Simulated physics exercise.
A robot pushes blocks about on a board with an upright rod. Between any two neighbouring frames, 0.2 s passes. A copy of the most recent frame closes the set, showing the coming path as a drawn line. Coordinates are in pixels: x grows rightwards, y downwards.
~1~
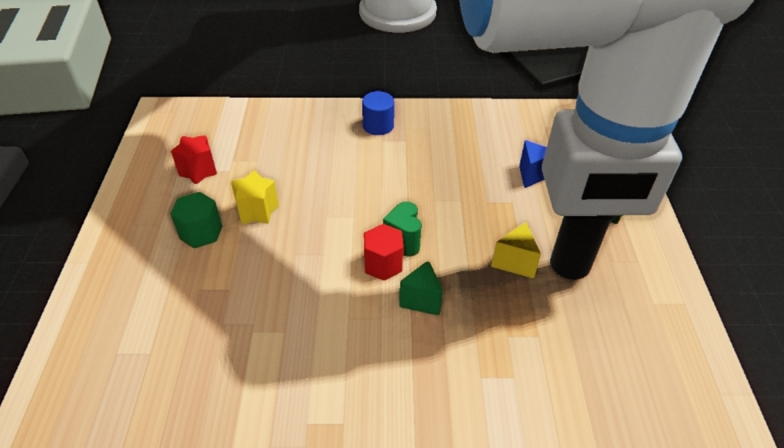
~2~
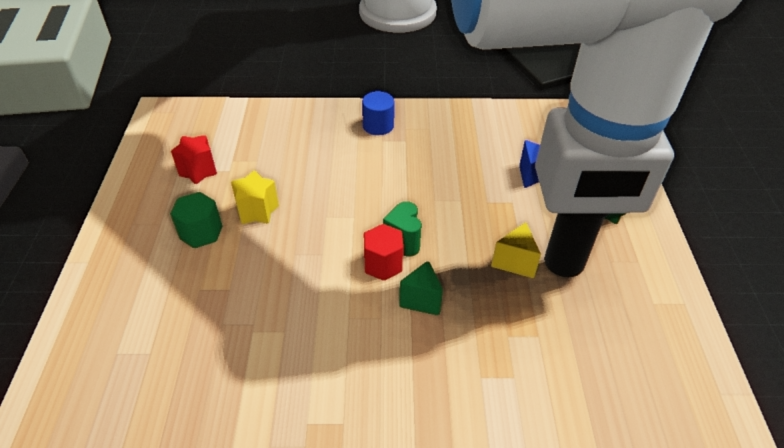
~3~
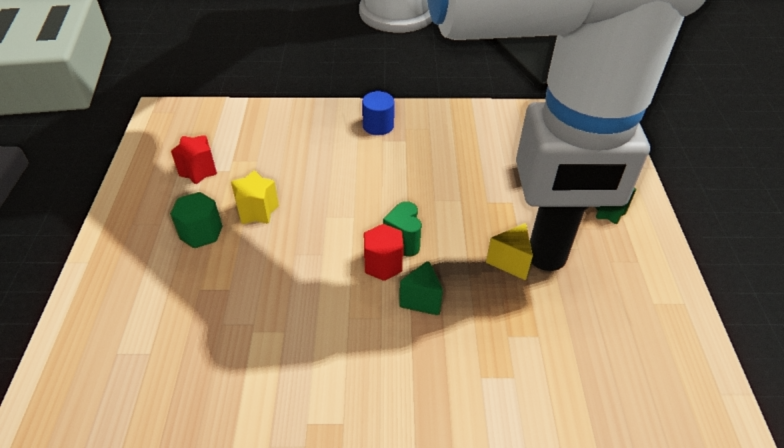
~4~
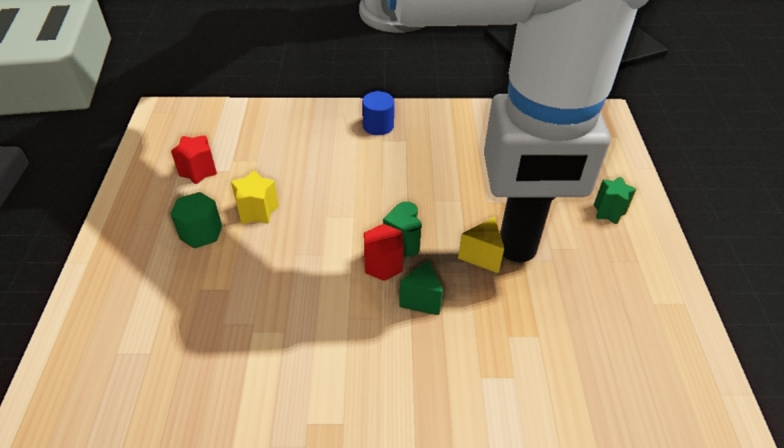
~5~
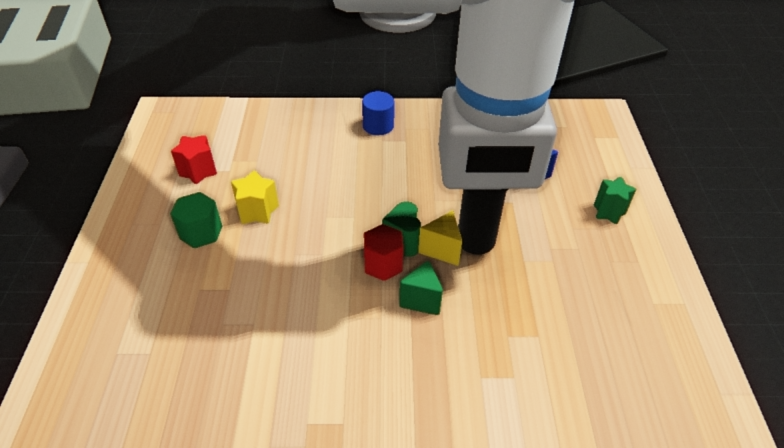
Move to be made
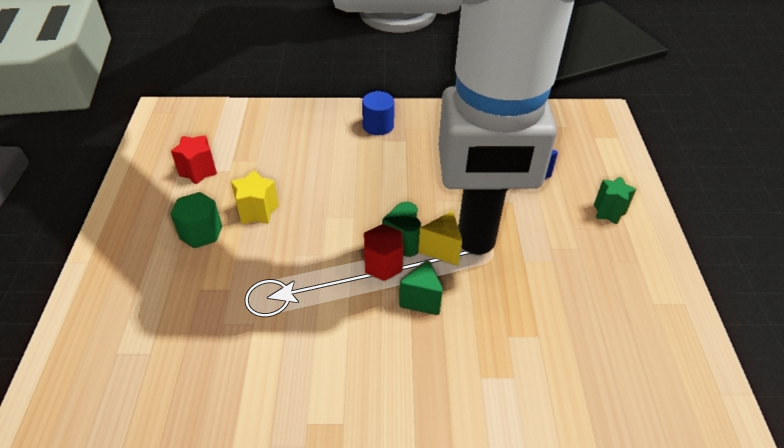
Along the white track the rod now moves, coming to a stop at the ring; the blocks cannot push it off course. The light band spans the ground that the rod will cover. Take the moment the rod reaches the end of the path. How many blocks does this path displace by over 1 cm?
Total moved: Three or more.
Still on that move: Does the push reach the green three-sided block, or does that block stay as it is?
It is still where it was.
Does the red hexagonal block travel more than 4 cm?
I expect so.
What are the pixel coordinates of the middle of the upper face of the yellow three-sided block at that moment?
I expect it at (347, 224).
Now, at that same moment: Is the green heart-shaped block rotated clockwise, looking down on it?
I'd say yes.
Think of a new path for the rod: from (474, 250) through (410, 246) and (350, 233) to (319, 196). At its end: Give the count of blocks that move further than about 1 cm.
There will be three or more blocks that move more than 1 cm.
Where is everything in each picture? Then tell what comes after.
The first frame shows rod tip at (570, 264); block tops, red hexagonal block at (383, 239); green heart-shaped block at (404, 216); green three-sided block at (424, 277); yellow three-sided block at (521, 238).
The second frame shows rod at (564, 262); blocks unchanged.
The third frame shows rod at (547, 256); yellow three-sided block at (516, 238).
The fourth frame shows rod at (517, 248); yellow three-sided block at (487, 232).
The fifth frame shows rod at (476, 240); red hexagonal block at (383, 239); green heart-shaped block at (404, 216); green three-sided block at (424, 277); yellow three-sided block at (445, 225).
Path on the board, from (474, 250) directly to (268, 298).
On the path given first. One third of the way, rod at (409, 256); red hexagonal block at (346, 244), turned 60° anticlockwise; green heart-shaped block at (387, 207), turned 65° clockwise; yellow three-sided block at (377, 232), turned 35° clockwise.
Two thirds of the way, rod at (339, 272); red hexagonal block at (299, 244), turned 65° anticlockwise; green heart-shaped block at (386, 206), turned 70° clockwise; yellow three-sided block at (347, 224), turned 65° clockwise.
At the end, rod at (265, 288); red hexagonal block at (267, 239), turned 15° clockwise; green heart-shaped block at (386, 206), turned 70° clockwise; green three-sided block in place; yellow three-sided block at (347, 224), turned 65° clockwise.
